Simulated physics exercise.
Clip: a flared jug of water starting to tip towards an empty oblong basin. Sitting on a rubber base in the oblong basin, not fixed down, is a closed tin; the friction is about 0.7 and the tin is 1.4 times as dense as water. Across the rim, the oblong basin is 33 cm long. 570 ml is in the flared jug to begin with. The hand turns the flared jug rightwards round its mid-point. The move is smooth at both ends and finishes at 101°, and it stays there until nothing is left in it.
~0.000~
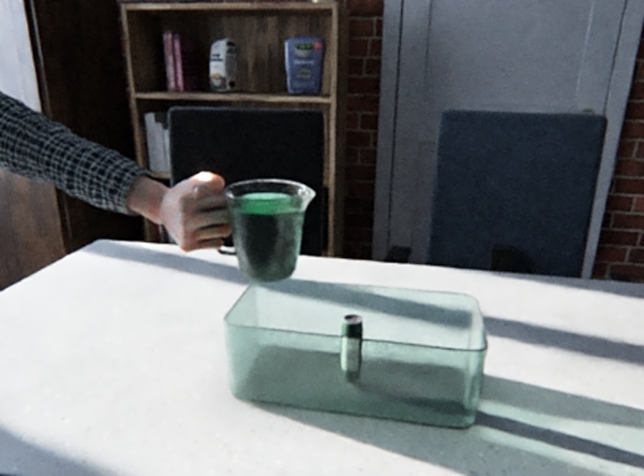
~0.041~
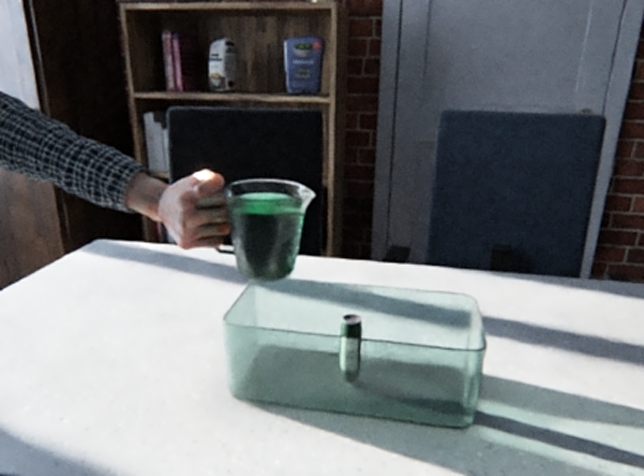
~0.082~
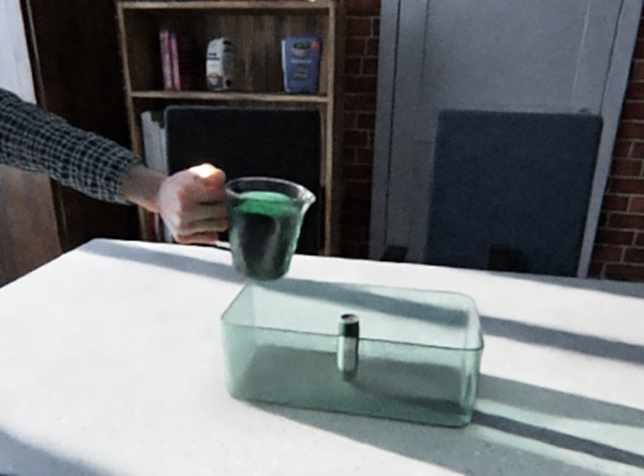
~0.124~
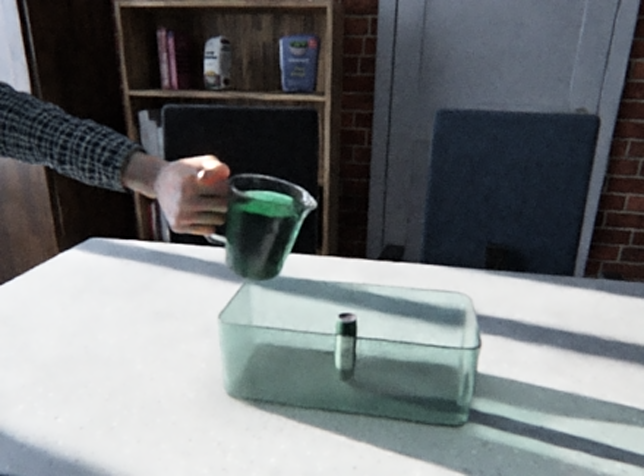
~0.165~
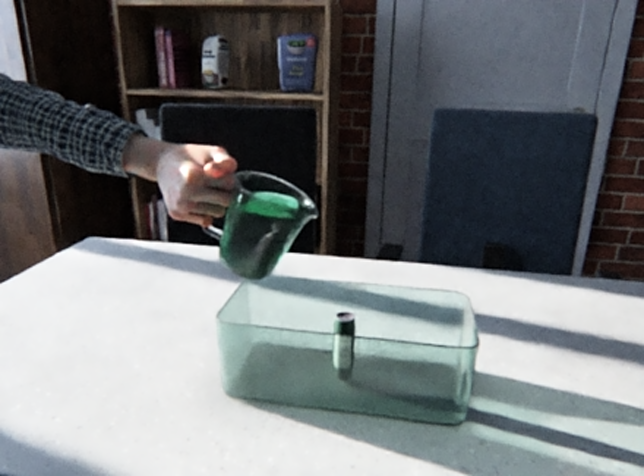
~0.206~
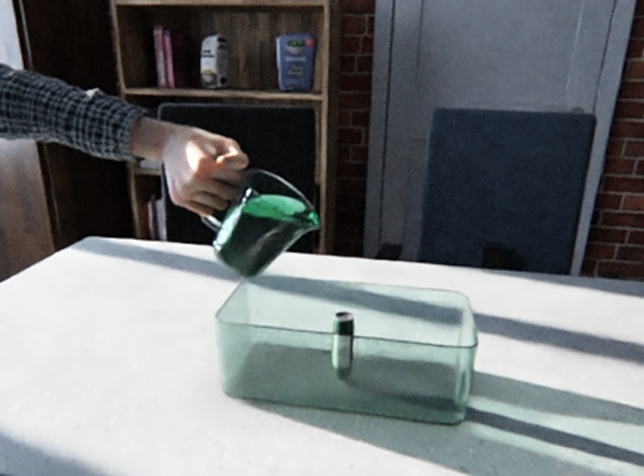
A hand gripped a clear jug of green liquid and slowly tilted it rightwards, its spout dipping above a see-through oblong basin where a small tin stood still on the white table.
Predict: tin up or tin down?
It will tip.
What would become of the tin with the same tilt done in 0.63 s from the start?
In that case the tin overturns.
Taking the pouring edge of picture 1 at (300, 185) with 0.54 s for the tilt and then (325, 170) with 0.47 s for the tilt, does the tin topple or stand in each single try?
The tin overturns the first time and stays vertical the second time.
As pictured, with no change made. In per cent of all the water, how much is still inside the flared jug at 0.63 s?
Some 12 per cent.
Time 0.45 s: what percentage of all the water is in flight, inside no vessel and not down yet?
Close to 22 in a hundred.
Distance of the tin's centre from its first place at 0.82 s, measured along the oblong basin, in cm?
Roughly 7 cm.
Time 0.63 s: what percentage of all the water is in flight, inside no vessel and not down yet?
Near 10 per cent, I'd say.
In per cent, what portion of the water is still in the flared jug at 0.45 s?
Around 48 percent.
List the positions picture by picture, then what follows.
Tilt 0°; pouring edge (314, 194); surface from (233, 200) to (304, 204); the oblong basin's rim runs from (240, 298) to (481, 322); the tin's top is at (353, 321), in the first picture.
Tilt 2°; pouring edge (314, 195); surface from (232, 199) to (304, 204), in the second picture.
Tilt 6°; pouring edge (315, 199); surface from (233, 196) to (304, 206), in the third picture.
Tilt 14°; pouring edge (317, 205); surface from (234, 195) to (306, 208), in the fourth picture.
Tilt 23°; pouring edge (319, 214); surface from (234, 200) to (311, 210), in the fifth picture.
Tilt 34°; pouring edge (320, 226); surface from (231, 209) to (316, 217), in the sixth picture.
After 0.45 s the tilt is 97° and 49 per cent is still to pour; the tin stands where it began.
After 0.63 s the tilt is 101° and 12 per cent is still to pour; the tin leans 9°.
After 0.82 s the tilt is 101° and 1 per cent is still to pour; the tin lies on its side.
After 1.02 s the tilt is 101° and 0 per cent is still to pour; the tin lies on its side.
In the end the tin lies on its side.
